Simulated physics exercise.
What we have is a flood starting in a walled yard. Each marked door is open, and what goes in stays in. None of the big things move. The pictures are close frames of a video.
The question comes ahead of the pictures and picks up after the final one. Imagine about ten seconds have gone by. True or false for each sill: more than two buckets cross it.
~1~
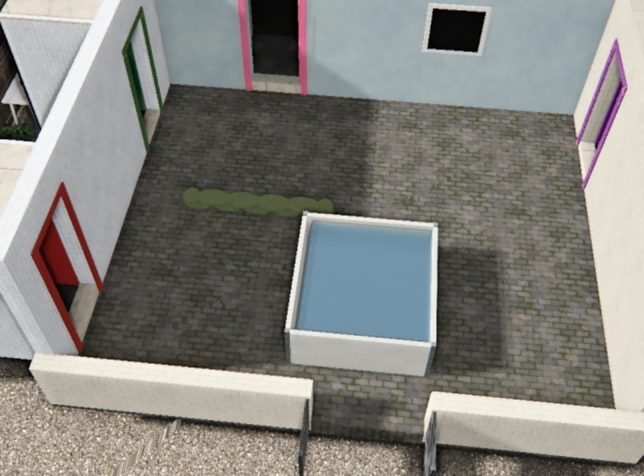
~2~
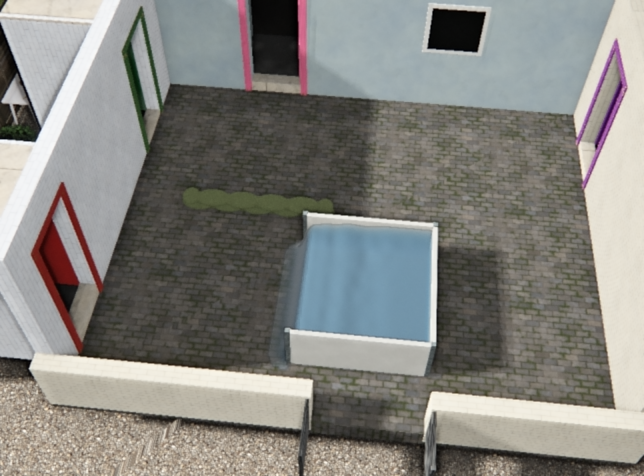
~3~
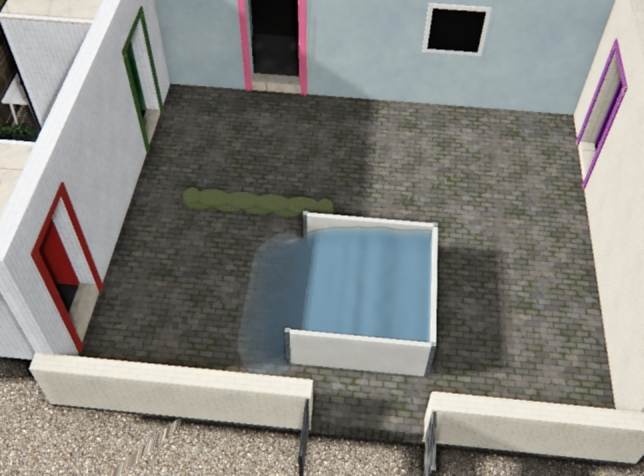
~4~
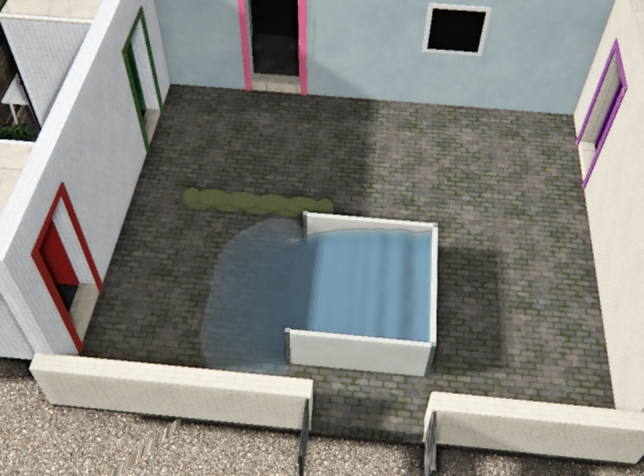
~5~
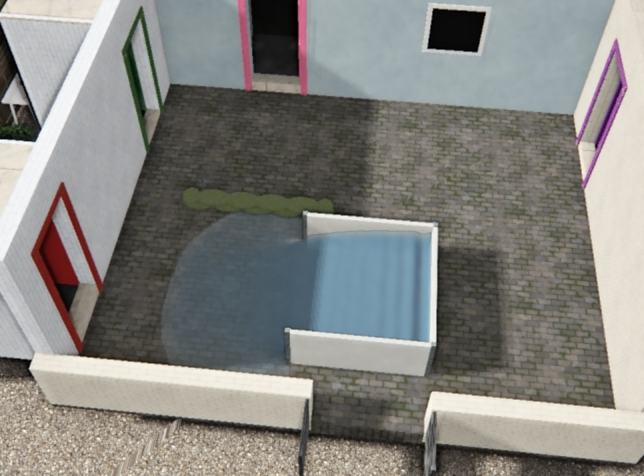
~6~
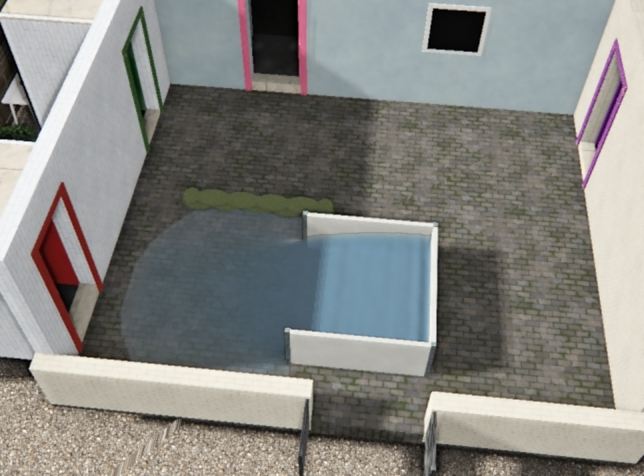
Pink door - false; red door - true; green door - false; purple door - false.
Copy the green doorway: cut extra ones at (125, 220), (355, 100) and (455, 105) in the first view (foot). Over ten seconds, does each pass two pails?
One after the other: Is over, lets less in, lets less in.
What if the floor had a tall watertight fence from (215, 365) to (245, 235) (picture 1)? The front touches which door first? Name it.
The one you want is the red door.
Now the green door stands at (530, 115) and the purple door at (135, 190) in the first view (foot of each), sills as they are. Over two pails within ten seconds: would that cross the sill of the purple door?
As far as I can tell, the purple door comes in higher.
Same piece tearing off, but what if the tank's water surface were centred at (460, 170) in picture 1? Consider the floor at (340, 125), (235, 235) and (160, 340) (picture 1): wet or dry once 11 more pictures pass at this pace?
In the order asked: Reached by the flood, reached by the flood, reached by the flood.
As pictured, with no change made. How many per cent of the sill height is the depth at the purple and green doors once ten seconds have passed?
The first is near 50 per cent, the second near 60 per cent.
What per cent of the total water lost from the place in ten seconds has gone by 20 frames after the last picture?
I'd say about 55 per cent.
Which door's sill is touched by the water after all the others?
It's the purple one.
A moment on, water covers 20 % of the floor; the pink door not reached, the red door under two buckets in, the green door not reached, the purple door not reached.
Next, water covers 25 % of the floor; the pink door not reached, the red door over two buckets in, the green door wet at the sill, nothing in, the purple door not reached.
Then, water covers 35 % of the floor; the pink door wet at the sill, nothing in, the red door far over two buckets in, the green door wet at the sill, nothing in, the purple door not reached.
Later, water covers 70 % of the floor; the pink door wet at the sill, nothing in, the red door far over two buckets in, the green door wet at the sill, nothing in, the purple door not reached.
In the end, water covers 95 % of the floor; the pink door wet at the sill, nothing in, the red door far over two buckets in, the green door under two buckets in, the purple door wet at the sill, nothing in.
